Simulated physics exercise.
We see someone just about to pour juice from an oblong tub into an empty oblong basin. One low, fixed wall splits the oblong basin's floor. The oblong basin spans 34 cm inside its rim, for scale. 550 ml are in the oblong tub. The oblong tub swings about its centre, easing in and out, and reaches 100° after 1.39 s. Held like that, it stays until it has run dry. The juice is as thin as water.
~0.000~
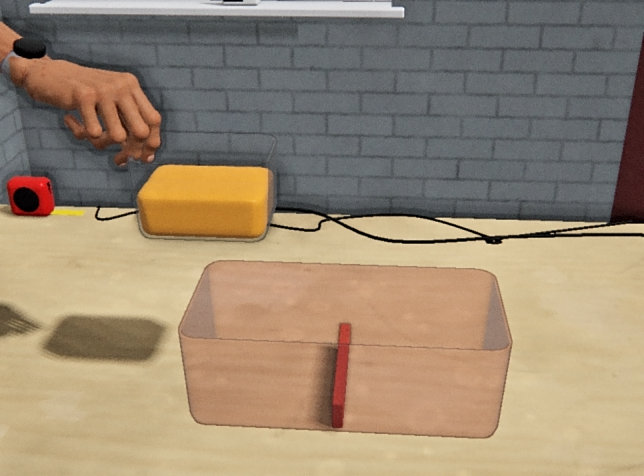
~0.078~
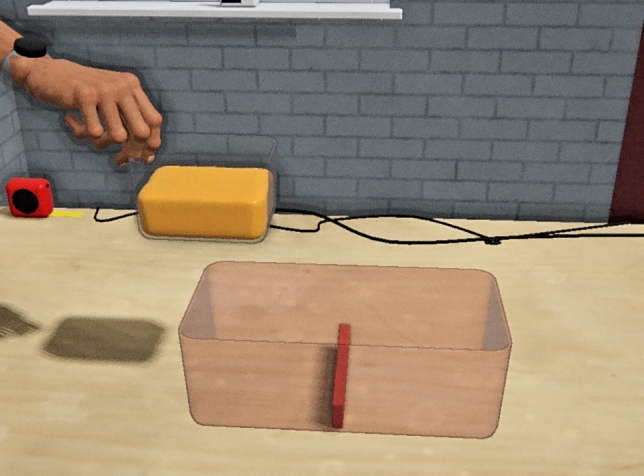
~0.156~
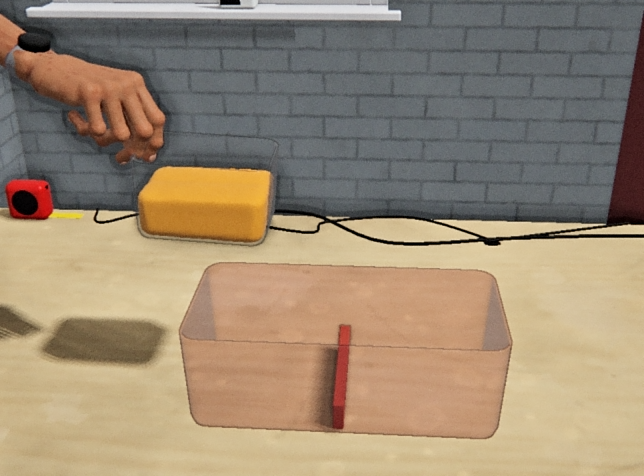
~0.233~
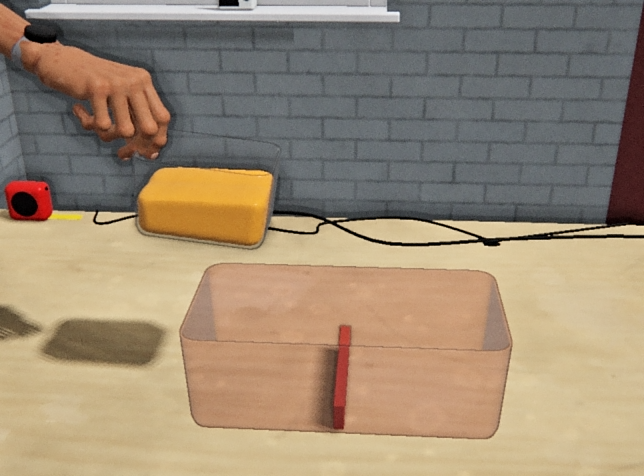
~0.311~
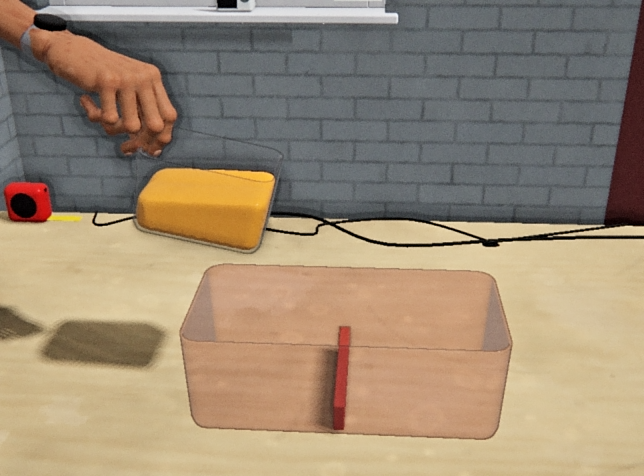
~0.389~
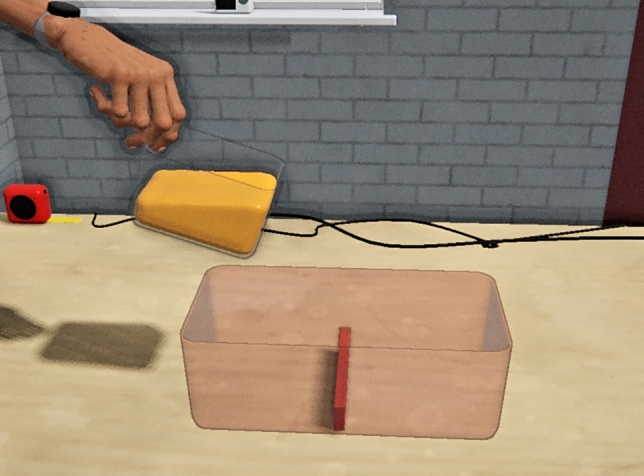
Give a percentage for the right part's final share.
My figure is 38 %.
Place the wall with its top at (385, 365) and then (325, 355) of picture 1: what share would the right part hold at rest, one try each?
The first try gives 10 percent and the second 55 percent.
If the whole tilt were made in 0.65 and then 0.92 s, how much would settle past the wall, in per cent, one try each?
Respectively 20 and 30 %.
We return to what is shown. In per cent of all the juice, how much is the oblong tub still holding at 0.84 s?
Fraction remaining: Approx. 66 per cent.
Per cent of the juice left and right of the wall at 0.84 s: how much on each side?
I'd say some 9 on the left and some 0 on the right.
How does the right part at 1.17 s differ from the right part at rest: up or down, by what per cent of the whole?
Change in share is positive, near 2 percent.
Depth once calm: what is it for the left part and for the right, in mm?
Final levels - left approx 14 mm, right approx 8 mm.
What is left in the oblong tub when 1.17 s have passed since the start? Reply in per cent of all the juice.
Some 18 per cent.
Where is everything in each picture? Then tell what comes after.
In the first picture, tilt 0°; pouring edge (271, 152); surface from (147, 178) to (270, 181); the oblong basin's rim runs from (194, 297) to (503, 309); the wall's top is at (342, 362).
In the second picture, tilt 1°; pouring edge (272, 154); surface from (148, 179) to (270, 183).
In the third picture, tilt 3°; pouring edge (273, 157); surface from (148, 180) to (271, 184).
In the fourth picture, tilt 7°; pouring edge (276, 162); surface from (148, 181) to (271, 185).
In the fifth picture, tilt 12°; pouring edge (278, 169); surface from (148, 183) to (272, 186).
In the sixth picture, tilt 18°; pouring edge (281, 177); surface from (147, 182) to (275, 187).
By 0.84 s the tilt is 66° and 65 per cent is still to pour, 9 is left of the wall and 0 right of it.
By 1.17 s the tilt is 94° and 19 per cent is still to pour, 34 is left of the wall and 36 right of it.
By 1.51 s the tilt is 100° and 2 per cent is still to pour, 58 is left of the wall and 38 right of it.
By 1.89 s the tilt is 100° and 0 per cent is still to pour, 61 is left of the wall and 38 right of it.
At rest 61 per cent lies left of the wall, 38 right of it and 0 outside.
